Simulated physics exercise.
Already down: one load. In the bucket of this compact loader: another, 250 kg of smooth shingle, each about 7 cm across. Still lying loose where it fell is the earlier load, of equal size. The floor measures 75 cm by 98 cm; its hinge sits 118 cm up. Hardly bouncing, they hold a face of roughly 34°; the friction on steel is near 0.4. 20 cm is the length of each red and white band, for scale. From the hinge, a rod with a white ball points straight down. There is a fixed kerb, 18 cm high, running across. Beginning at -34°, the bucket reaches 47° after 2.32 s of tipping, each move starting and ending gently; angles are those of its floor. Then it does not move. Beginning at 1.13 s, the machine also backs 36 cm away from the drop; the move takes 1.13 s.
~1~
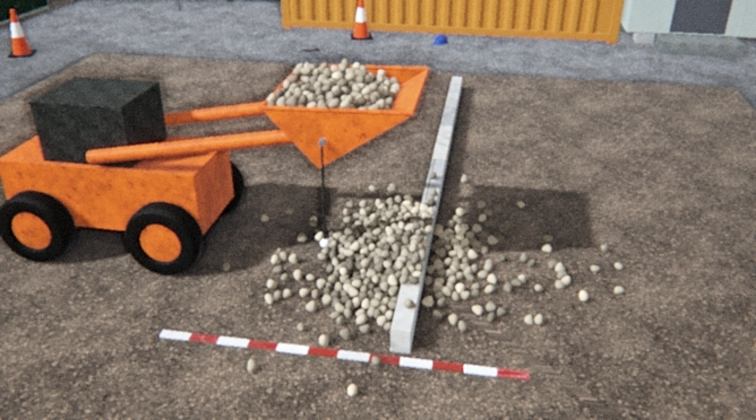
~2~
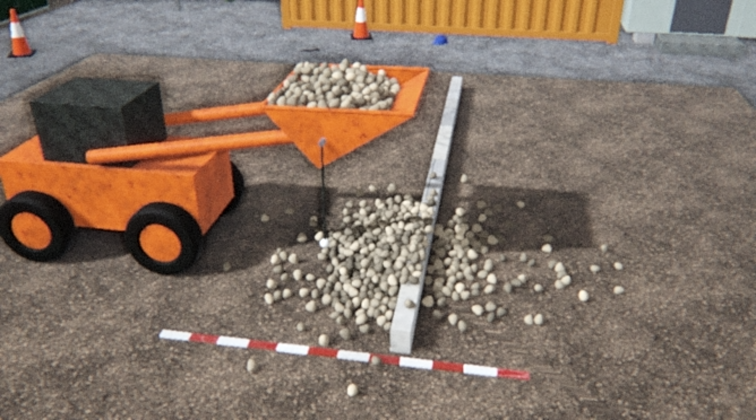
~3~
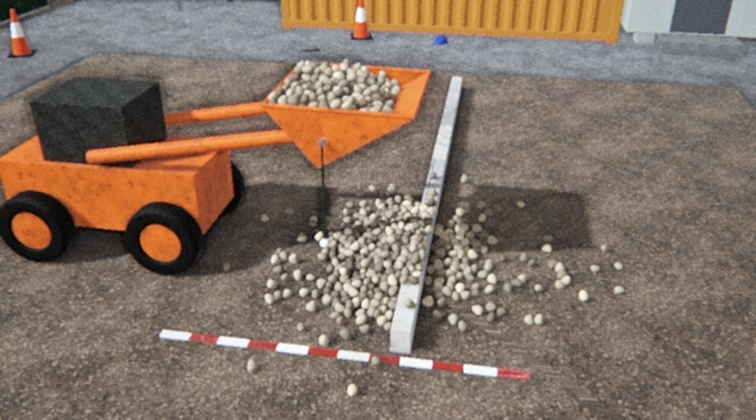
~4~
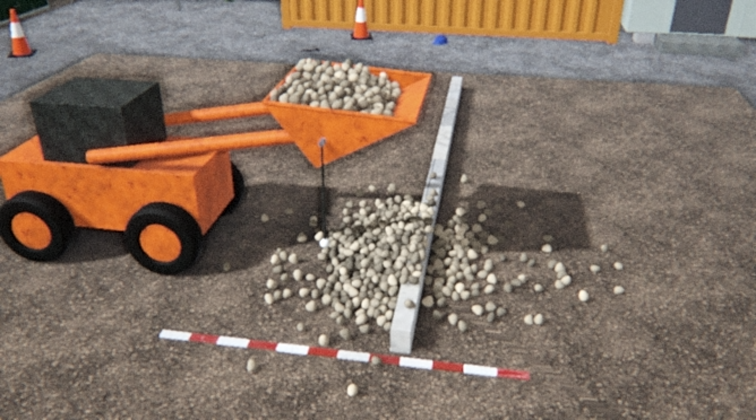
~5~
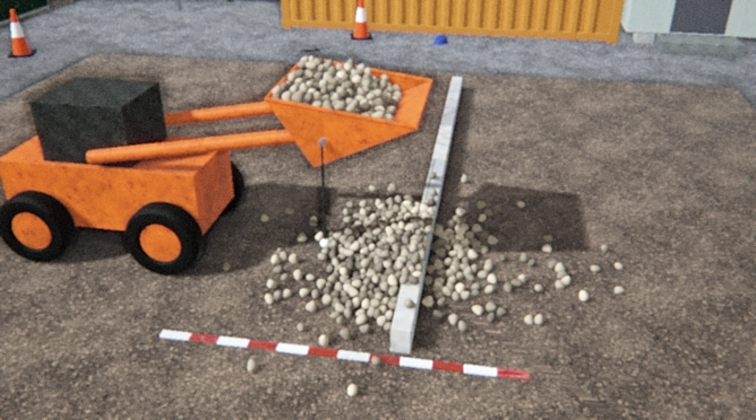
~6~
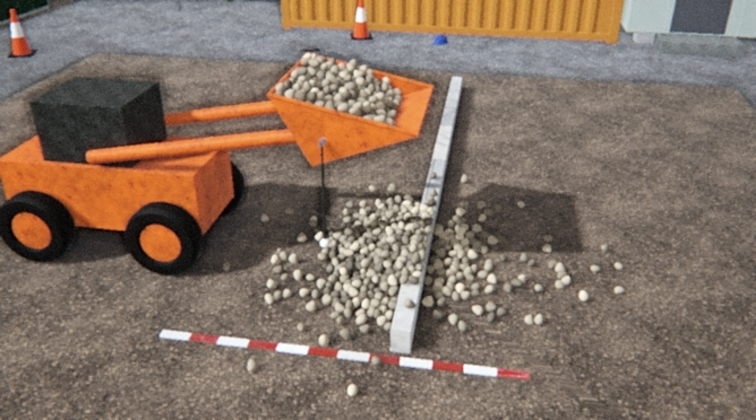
An orange loader slowly tilts its raised bucket of stones downward above a loose pile.
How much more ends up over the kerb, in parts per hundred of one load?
Close to 27 parts in a hundred.
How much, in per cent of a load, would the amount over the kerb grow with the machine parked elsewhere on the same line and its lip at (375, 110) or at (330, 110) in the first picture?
Roughly 5 and 0 percent, in that order.
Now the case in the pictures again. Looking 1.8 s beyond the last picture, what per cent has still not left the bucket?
About 0 percent.
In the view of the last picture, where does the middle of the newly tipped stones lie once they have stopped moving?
Their centre rests close to (388, 246).
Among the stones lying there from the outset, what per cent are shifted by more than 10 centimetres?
Near 15 per cent, I reckon.
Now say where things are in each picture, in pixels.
The first picture shows lip at (413, 114), floor tilted -34°, highest stones at (339, 72). The earlier load is highest near (410, 237), 25 cm above ground level, 80 % on this side of the kerb, 20 % over the kerb.
In the second picture, the bucket is at -33°, its lip at (413, 115); the top of the load is at (339, 72).
The third picture shows lip at (414, 117), floor tilted -32°, highest stones at (327, 71).
In the fourth picture, the bucket is at -29°, its lip at (415, 122); the top of the load is at (319, 69).
The fifth picture shows lip at (417, 128), floor tilted -25°, highest stones at (313, 66).
The sixth picture shows lip at (418, 135), floor tilted -21°, highest stones at (314, 63).
Then, 1.1 s after the last picture the floor is at 34°; in per cent of one load, 56 in the bucket, 117 on this side of the kerb, 27 over the kerb; the foremost stones are at (589, 274).
Then, 1.8 s after the last picture the floor is at 47°; in per cent of one load, 0 in the bucket, 154 on this side of the kerb, 46 over the kerb; the foremost stones are at (590, 271).
Then, 2.2 s after the last picture the floor is at 47°; in per cent of one load, 0 in the bucket, 153 on this side of the kerb, 47 over the kerb; the foremost stones are at (594, 275).
Then, 4.6 s after the last picture the floor is at 47°; in per cent of one load, 0 in the bucket, 153 on this side of the kerb, 47 over the kerb; the foremost stones are at (596, 280). Net gain over the kerb, 27.
